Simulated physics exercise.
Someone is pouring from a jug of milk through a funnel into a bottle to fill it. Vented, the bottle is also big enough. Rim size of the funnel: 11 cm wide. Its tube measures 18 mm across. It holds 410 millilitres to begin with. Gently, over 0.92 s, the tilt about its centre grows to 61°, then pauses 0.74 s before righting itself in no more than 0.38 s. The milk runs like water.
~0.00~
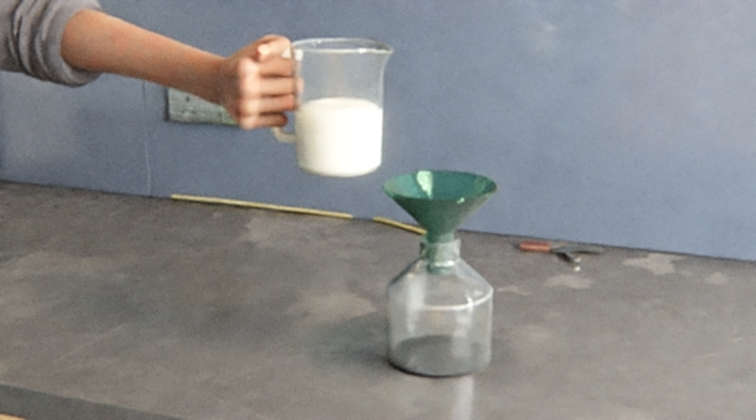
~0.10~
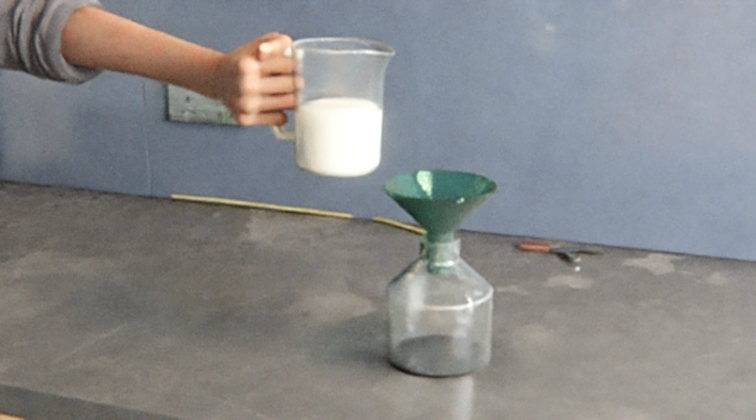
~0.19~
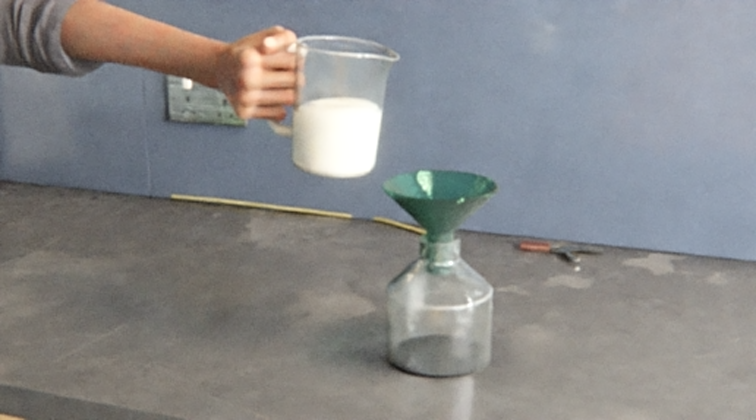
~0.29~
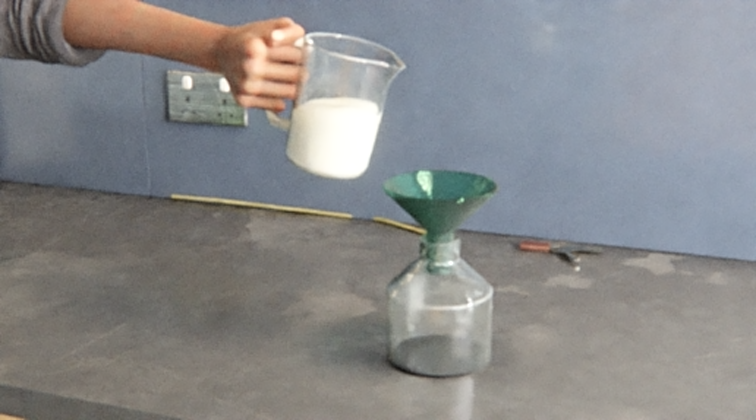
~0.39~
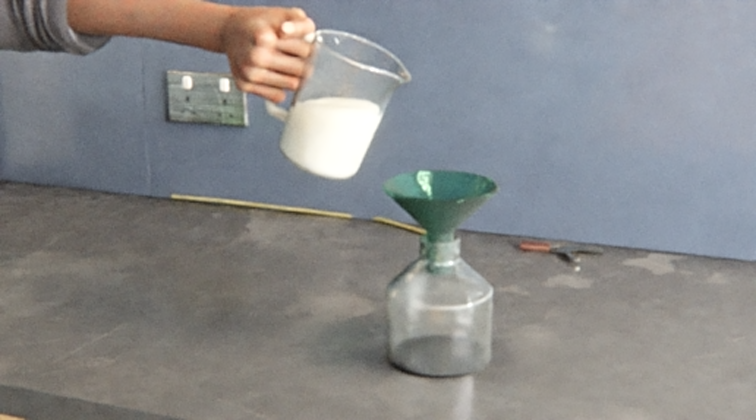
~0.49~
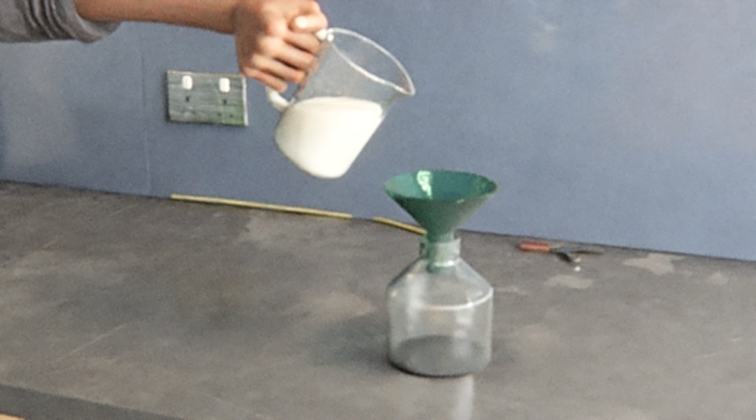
The clip shows a hand holding a clear glass jug of milk above a green funnel set in a clear bottle on a dark countertop, then gradually tilting the jug to the right while the funnel and bottle stay still.
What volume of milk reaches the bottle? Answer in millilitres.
Roughly 90 ml reaches it.
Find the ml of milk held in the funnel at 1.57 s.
I'd put it at about 20 ml.
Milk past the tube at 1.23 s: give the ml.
I'd put it at around 20 ml.
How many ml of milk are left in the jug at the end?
320 ml.
After 0.92 s the tilt is 61° and 0 ml has passed the tube, 5 ml is in the funnel, 395 ml in the jug and 0 ml has missed.
After 1.23 s the tilt is 61° and 20 ml has passed the tube, 25 ml is in the funnel, 355 ml in the jug and 0 ml has missed.
After 1.57 s the tilt is 61° and 50 ml has passed the tube, 20 ml is in the funnel, 330 ml in the jug and 5 ml has missed.
After 1.93 s the tilt is 13° and 80 ml has passed the tube, 10 ml is in the funnel, 320 ml in the jug and 5 ml has missed.
In the end 85 ml has passed the tube, 0 ml is in the funnel, 320 ml in the jug and 5 ml has missed.
